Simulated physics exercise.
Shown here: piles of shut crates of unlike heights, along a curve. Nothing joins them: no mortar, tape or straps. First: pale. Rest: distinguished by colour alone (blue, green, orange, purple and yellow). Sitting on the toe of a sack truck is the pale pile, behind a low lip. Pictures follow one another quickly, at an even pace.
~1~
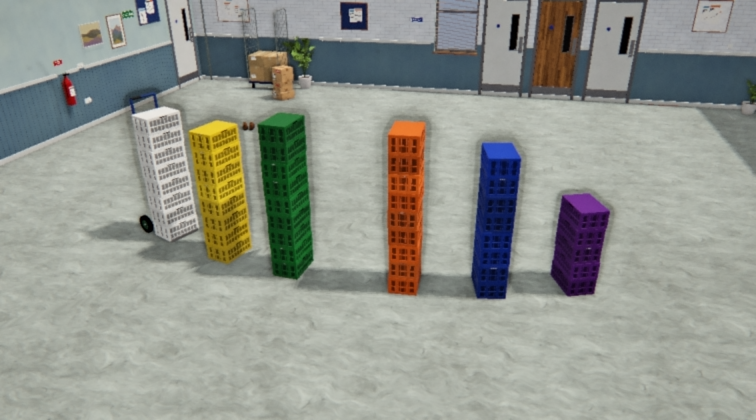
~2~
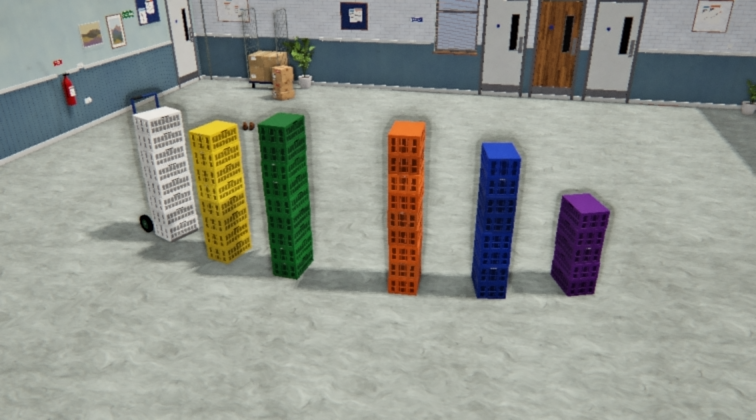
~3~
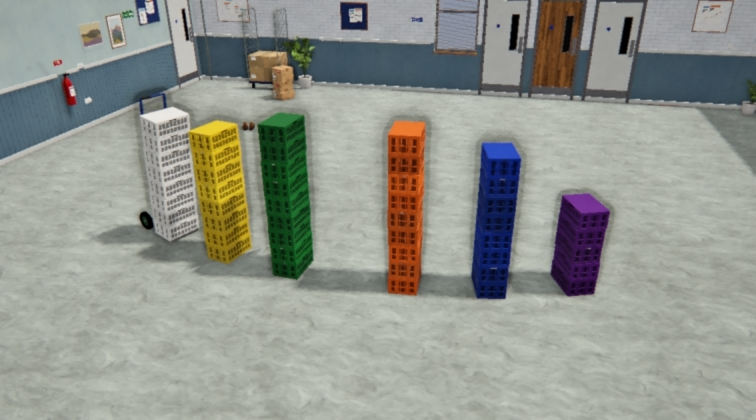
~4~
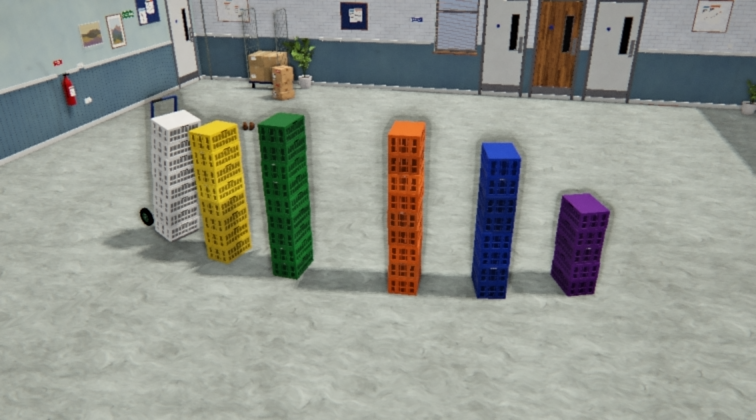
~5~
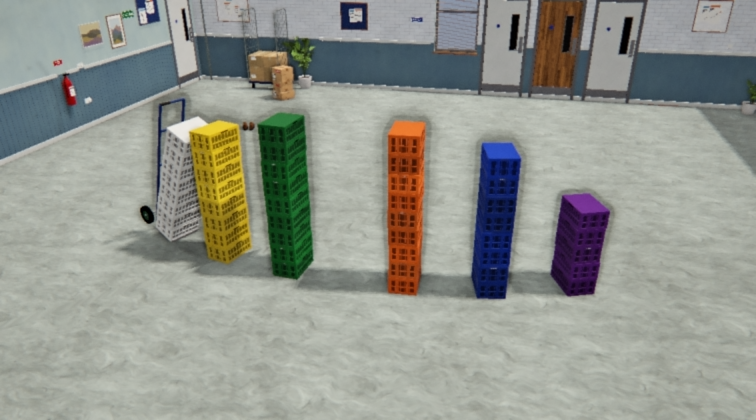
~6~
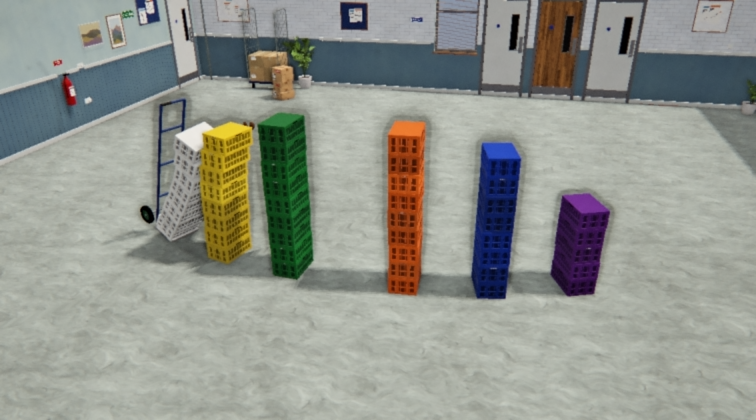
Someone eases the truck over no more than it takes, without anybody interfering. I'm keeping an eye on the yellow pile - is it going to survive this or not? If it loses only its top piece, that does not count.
It is ruined.
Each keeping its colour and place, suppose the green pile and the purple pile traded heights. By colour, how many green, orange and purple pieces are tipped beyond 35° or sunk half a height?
Colour by colour: Green 4; orange 0; purple 0.
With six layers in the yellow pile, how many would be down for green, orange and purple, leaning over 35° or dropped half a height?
Green: 8; orange: 8; purple: 4.
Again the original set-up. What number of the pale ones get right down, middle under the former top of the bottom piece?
Count: 7.
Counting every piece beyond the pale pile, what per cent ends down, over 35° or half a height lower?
My estimate is about 85 per cent.
Soon, 8 of the pale pile down; 7 of the 8 yellow crates down (7 of 39 in all colours); top yellow crate tipped well over, some two heights lower; top green crate tipped clearly, half its height lower.
A while on, 8 of the pale pile down; 7 of the 8 yellow crates down (25 of 39 in all colours); top yellow crate on its side; top green crate on its side.
Finally, 8 of the pale pile down; 7 of the 8 yellow crates down (33 of 39 in all colours); top yellow crate on its side; top purple crate upside down. Seen by the last camera, middles, top yellow crate near (419, 340), top purple crate near (705, 255).
